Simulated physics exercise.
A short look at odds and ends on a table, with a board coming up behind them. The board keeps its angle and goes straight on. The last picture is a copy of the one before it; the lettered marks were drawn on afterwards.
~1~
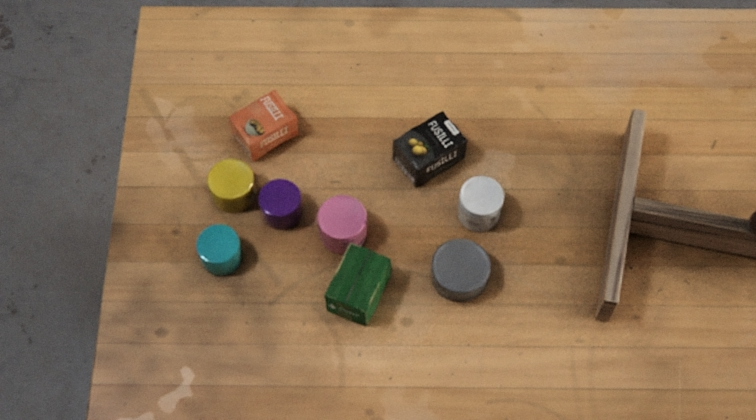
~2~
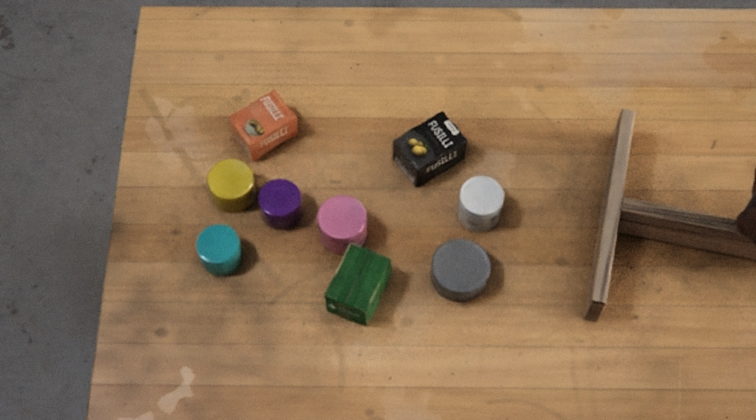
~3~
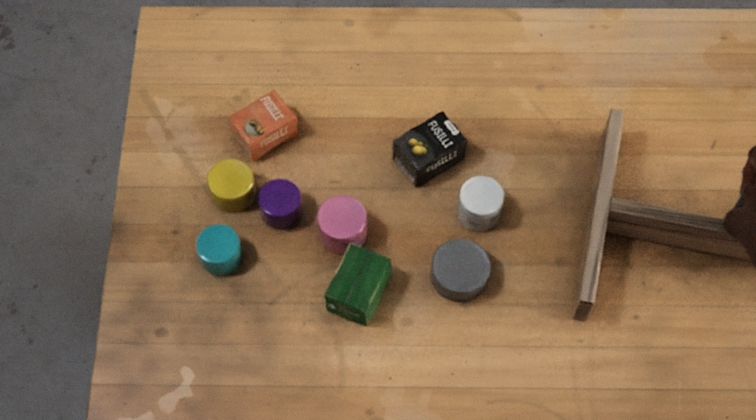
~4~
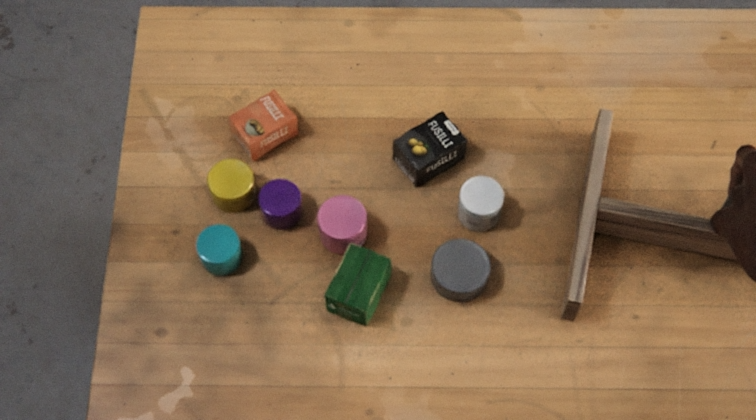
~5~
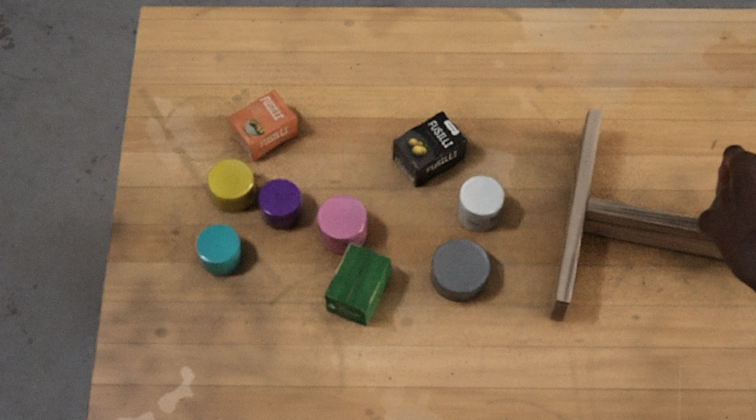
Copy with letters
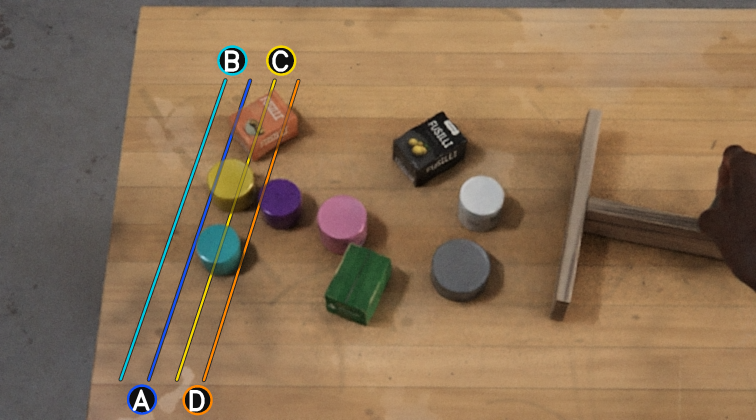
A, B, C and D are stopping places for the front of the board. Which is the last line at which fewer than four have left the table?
As far as mark B.
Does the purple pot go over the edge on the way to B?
By then, yes.
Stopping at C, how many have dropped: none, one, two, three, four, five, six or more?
The count is none.
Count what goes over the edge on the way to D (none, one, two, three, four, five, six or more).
In all, none.
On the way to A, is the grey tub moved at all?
By then, yes.
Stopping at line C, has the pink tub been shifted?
By then, yes.
On the marked copy, A at (203, 220); B at (176, 219); C at (229, 220); D at (254, 220).
Taking B. A third of the way, board (433, 200); green box (342, 283); black packet (403, 149).
Two thirds of the way, board (289, 199); yellow jar (167, 171); purple pot (187, 203).
When it is over, board (175, 198); purple pot over the edge; turquoise pot over the edge; two fallen.
As for the rest, A is within the limit but short; C is within the limit but short; D is within the limit but short.
